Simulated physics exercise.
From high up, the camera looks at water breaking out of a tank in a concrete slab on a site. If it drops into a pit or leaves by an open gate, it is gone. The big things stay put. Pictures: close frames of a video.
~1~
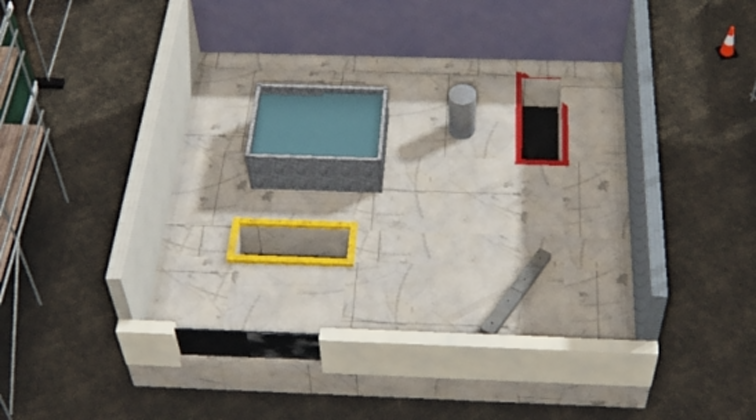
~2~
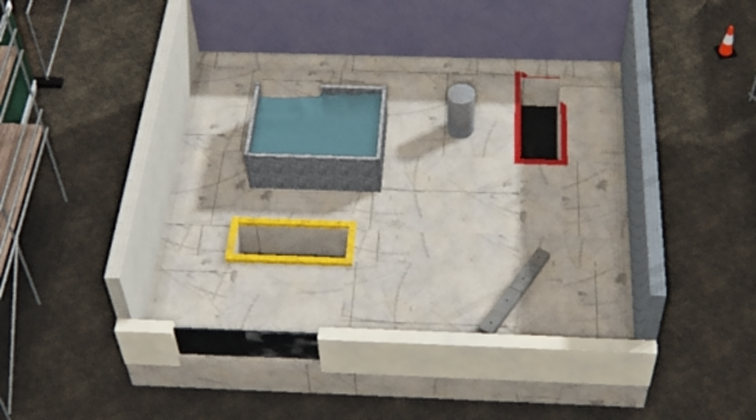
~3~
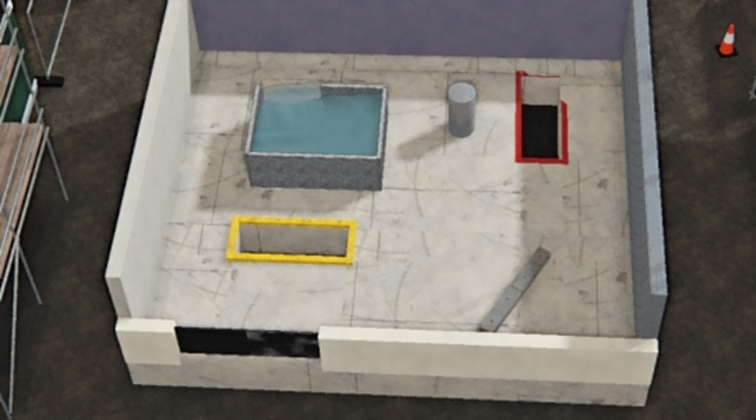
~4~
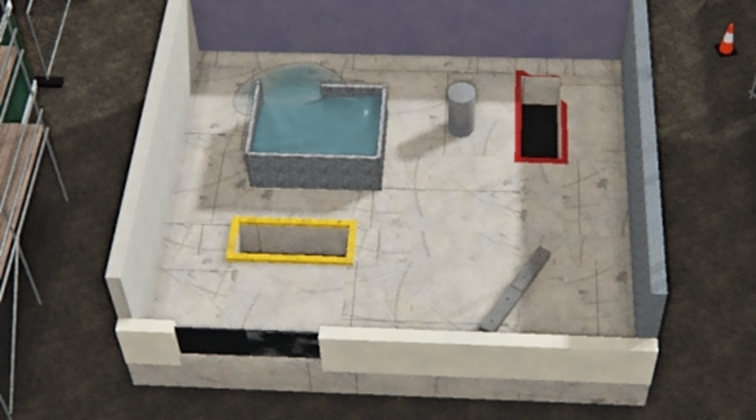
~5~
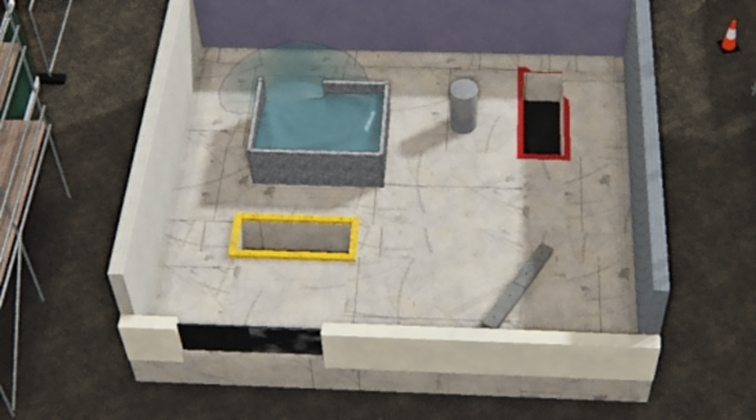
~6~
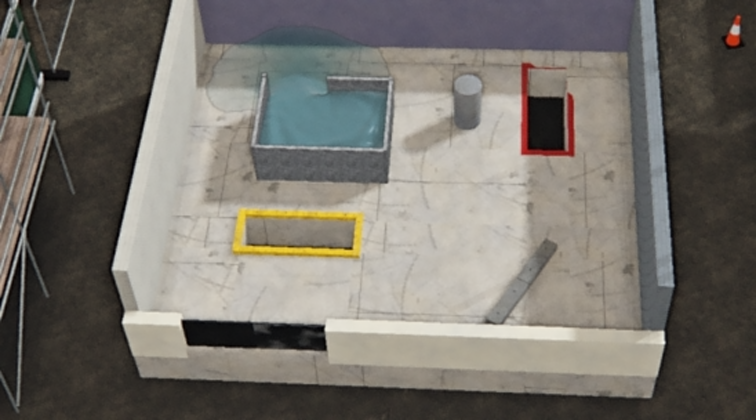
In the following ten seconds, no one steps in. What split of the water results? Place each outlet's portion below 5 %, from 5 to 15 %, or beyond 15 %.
The gate ends up low - beneath five per cent; the yellow pit ends up low - beneath five per cent; the red pit ends up high - past fifteen per cent.
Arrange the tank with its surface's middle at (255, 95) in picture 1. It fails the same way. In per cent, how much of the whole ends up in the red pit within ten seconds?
Within ten seconds roughly 35 percent of the total ends in the red pit.
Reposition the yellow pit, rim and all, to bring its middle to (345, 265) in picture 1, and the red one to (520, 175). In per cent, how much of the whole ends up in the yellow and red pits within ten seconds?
Log, per cent - yellow: 0, red: 8.
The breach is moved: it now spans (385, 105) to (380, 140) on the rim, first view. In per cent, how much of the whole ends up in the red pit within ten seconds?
Red: 30 %.
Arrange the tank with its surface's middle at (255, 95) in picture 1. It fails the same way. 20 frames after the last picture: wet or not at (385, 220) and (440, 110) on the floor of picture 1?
Taking the two spots in the order asked: The first is left untouched and the second is waterlogged.
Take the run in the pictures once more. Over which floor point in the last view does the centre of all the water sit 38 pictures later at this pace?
I'd mark it close to (310, 155).
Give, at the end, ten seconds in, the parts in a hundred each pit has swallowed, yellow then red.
Estimates: 2 % and 20 %.
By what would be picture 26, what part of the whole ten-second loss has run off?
Near 30 in a hundred.
A moment on, water covers 10 % of the floor; the gate 0 %, the yellow pit 0 %, the red pit 0 %.
Next, water covers 25 % of the floor; the gate 0 %, the yellow pit 0 %, the red pit 0 %.
Then, water covers 45 % of the floor; the gate 0 %, the yellow pit 1 %, the red pit 6 %.
Later, water covers 65 % of the floor; the gate 0 %, the yellow pit 2 %, the red pit 14 %.
In the end, water covers 80 % of the floor; the gate 0 %, the yellow pit 2 %, the red pit 21 %.
